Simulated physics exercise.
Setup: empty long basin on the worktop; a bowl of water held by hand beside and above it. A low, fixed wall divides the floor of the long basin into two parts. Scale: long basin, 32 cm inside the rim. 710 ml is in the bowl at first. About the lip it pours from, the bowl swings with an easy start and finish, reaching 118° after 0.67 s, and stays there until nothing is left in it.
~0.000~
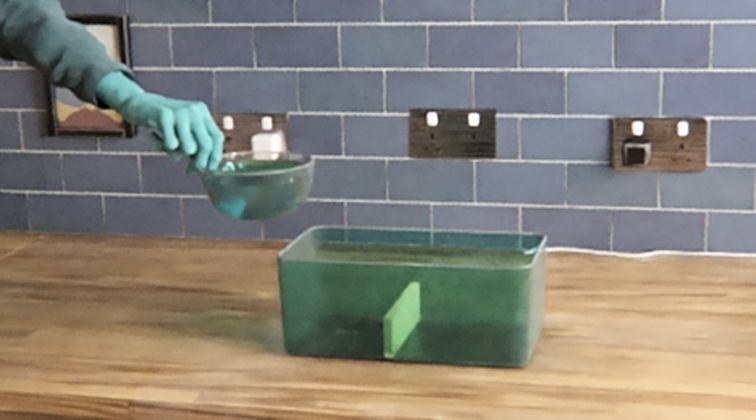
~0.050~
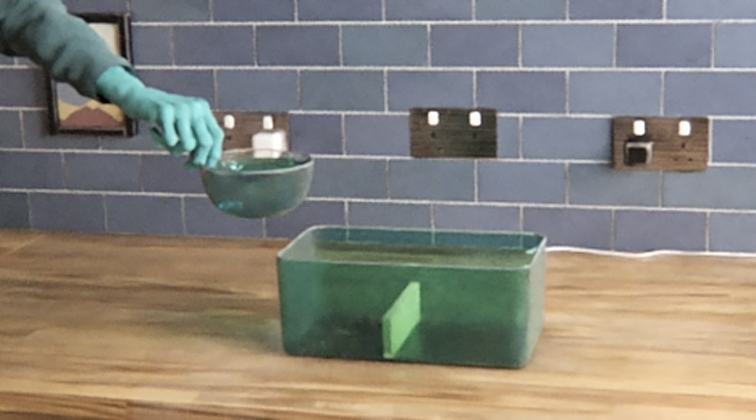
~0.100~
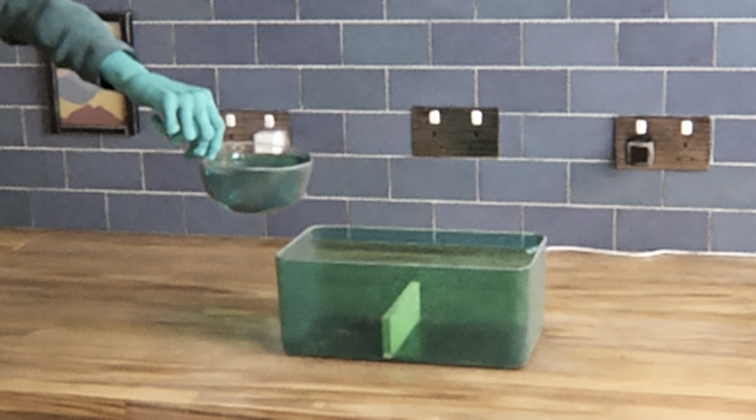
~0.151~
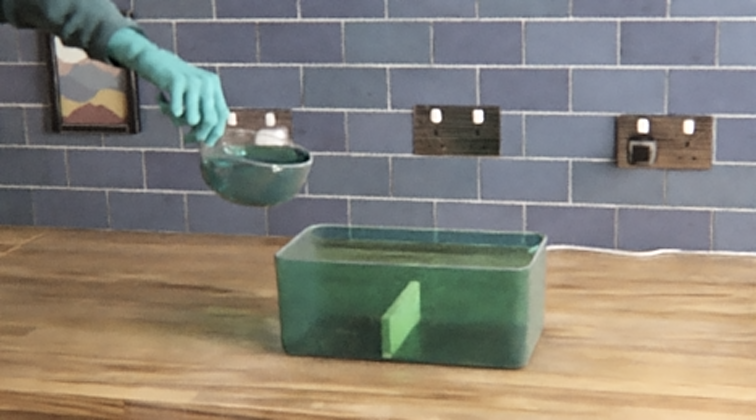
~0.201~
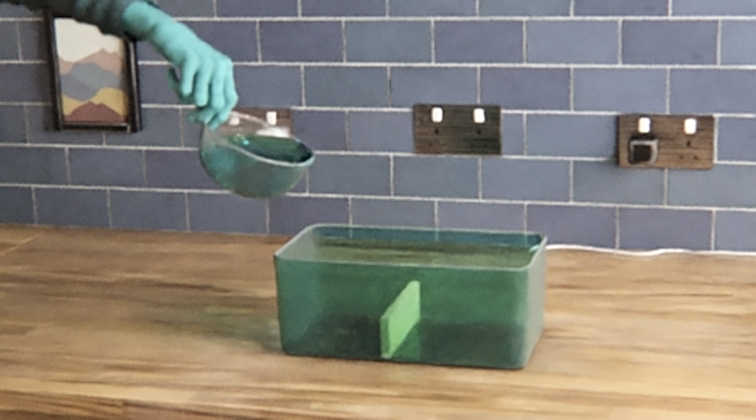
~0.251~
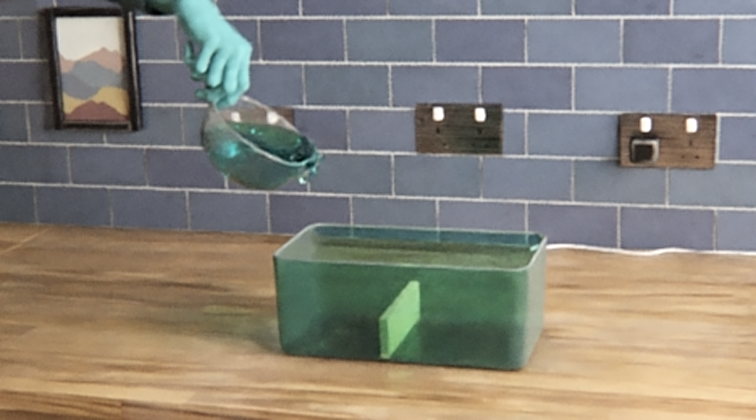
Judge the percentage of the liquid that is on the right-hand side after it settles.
My estimate is 58 %.
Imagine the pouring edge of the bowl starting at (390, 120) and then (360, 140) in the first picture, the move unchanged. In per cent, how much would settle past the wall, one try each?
65 in a hundred, followed by 80 in a hundred.
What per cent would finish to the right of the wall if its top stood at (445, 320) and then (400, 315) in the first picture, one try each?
25 in a hundred, followed by 60 in a hundred.
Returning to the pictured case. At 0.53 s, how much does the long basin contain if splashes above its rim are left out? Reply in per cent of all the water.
Close to 26 in a hundred.
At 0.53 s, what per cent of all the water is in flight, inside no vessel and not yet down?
It comes to about 60 percent.
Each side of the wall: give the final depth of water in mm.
The left ends up at roughly 12 mm, with the right at roughly 14 mm.
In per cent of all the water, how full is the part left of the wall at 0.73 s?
The fraction is near 34 percent.
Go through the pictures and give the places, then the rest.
The first picture shows tilt 0°; pouring edge (310, 165); surface from (209, 168) to (310, 170); the long basin's rim runs from (294, 243) to (538, 252); the wall's top is at (402, 301).
The second picture shows tilt 2°; pouring edge (310, 165); surface from (208, 166) to (309, 169).
The third picture shows tilt 6°; pouring edge (309, 164); surface from (209, 162) to (308, 164).
The fourth picture shows tilt 14°; pouring edge (308, 164); surface from (207, 152) to (309, 158); 1 per cent is over the edge.
The fifth picture shows tilt 24°; pouring edge (307, 163); surface from (208, 140) to (308, 157); 4 per cent is over the edge.
The sixth picture shows tilt 36°; pouring edge (306, 163); surface from (209, 125) to (299, 149); 8 per cent is over the edge.
By 0.53 s the tilt is 105° and 13 per cent is still to pour, 24 is left of the wall and 3 right of it.
By 0.73 s the tilt is 118° and 0 per cent is still to pour, 34 is left of the wall and 65 right of it.
By 0.94 s the tilt is 118° and 0 per cent is still to pour, 38 is left of the wall and 58 right of it.
By 1.17 s the tilt is 118° and 0 per cent is still to pour, 39 is left of the wall and 58 right of it.
At rest 39 per cent lies left of the wall, 58 right of it and 3 outside.
